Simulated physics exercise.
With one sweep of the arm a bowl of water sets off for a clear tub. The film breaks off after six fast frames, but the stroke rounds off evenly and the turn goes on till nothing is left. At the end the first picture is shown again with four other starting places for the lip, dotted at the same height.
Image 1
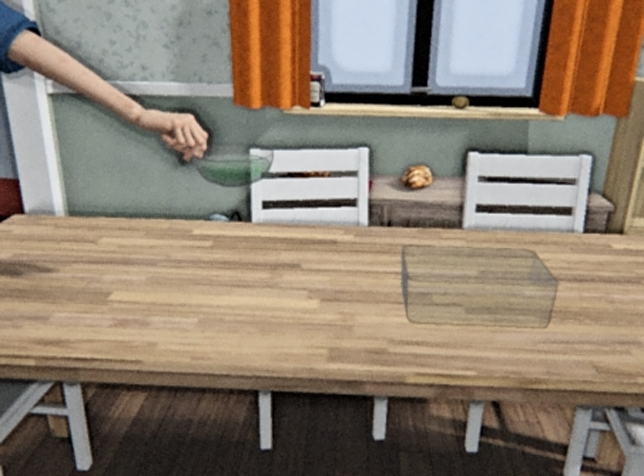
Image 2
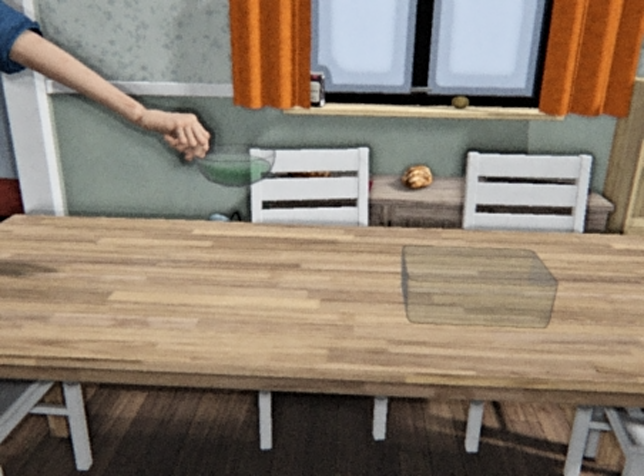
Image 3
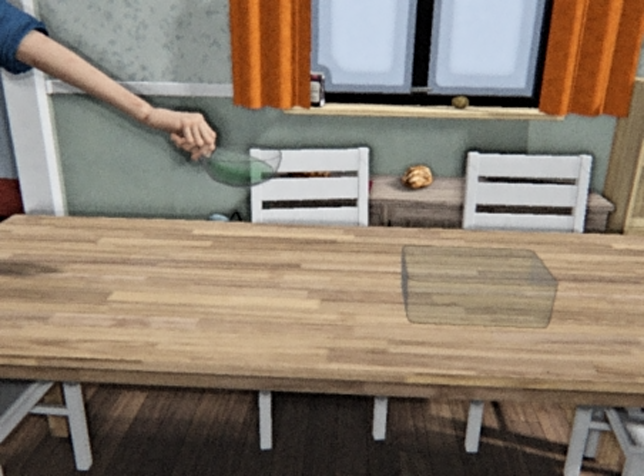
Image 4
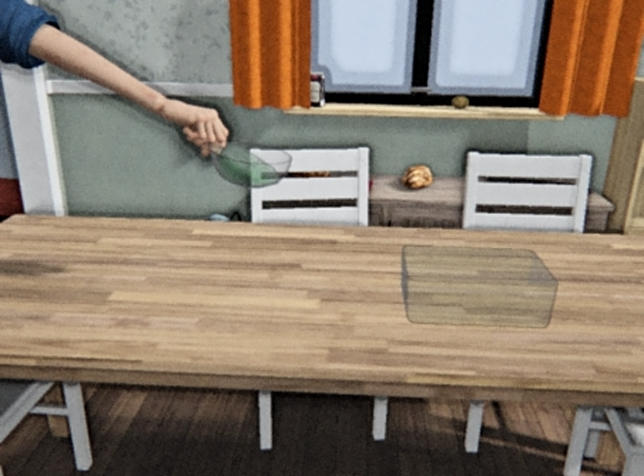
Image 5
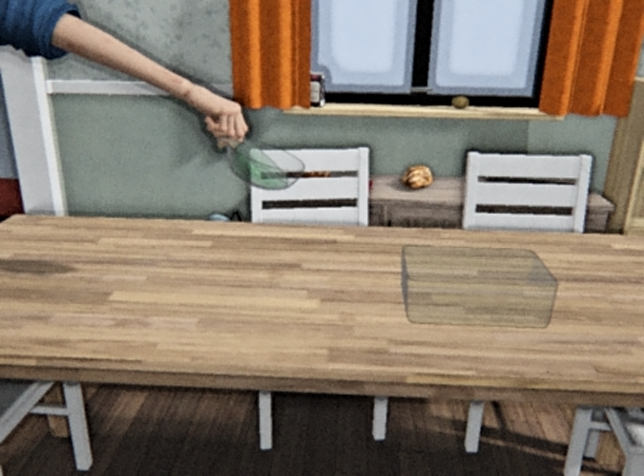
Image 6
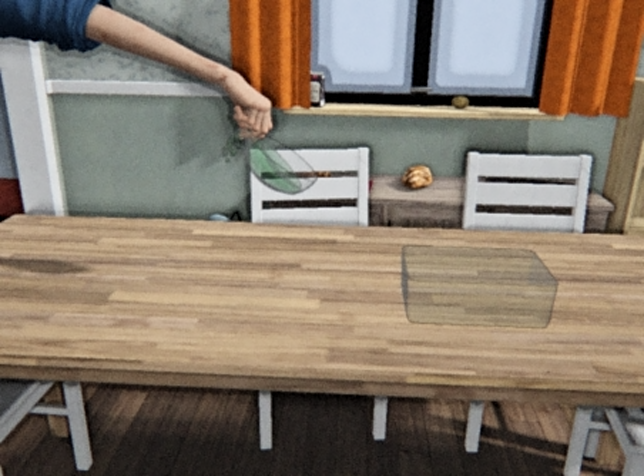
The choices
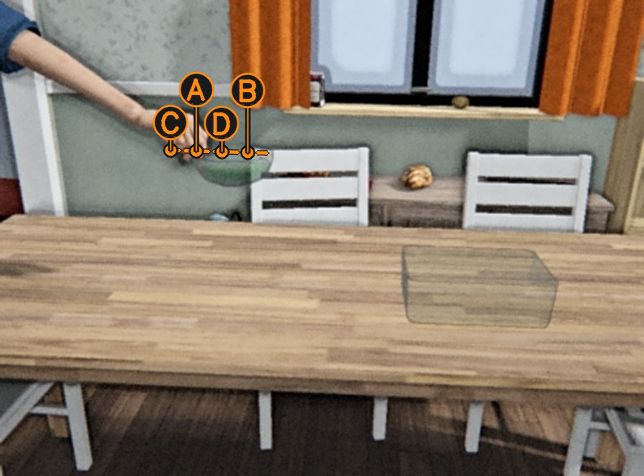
An arm in a blue sleeve held a see-through green bowl over the far left side of a wooden table, then moved it right and tilted it, while a clear tub sat still.
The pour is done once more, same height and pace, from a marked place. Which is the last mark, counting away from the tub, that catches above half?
The answer is spot B.
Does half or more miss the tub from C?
Yes, it does.
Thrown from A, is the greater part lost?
Yes.
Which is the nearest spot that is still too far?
Here it is spot D.
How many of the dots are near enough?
One.
On the marked copy, A at (196, 151); B at (247, 152); C at (170, 150); D at (221, 151).
With A, about 0 % lands in the tub, 94 % falls short and 6 % goes beside or beyond.
With B, about 70 % lands in the tub, 20 % falls short and 10 % goes beside or beyond.
With C, about 0 % lands in the tub, 100 % falls short.
With D, about 9 % lands in the tub, 85 % falls short and 7 % goes beside or beyond.
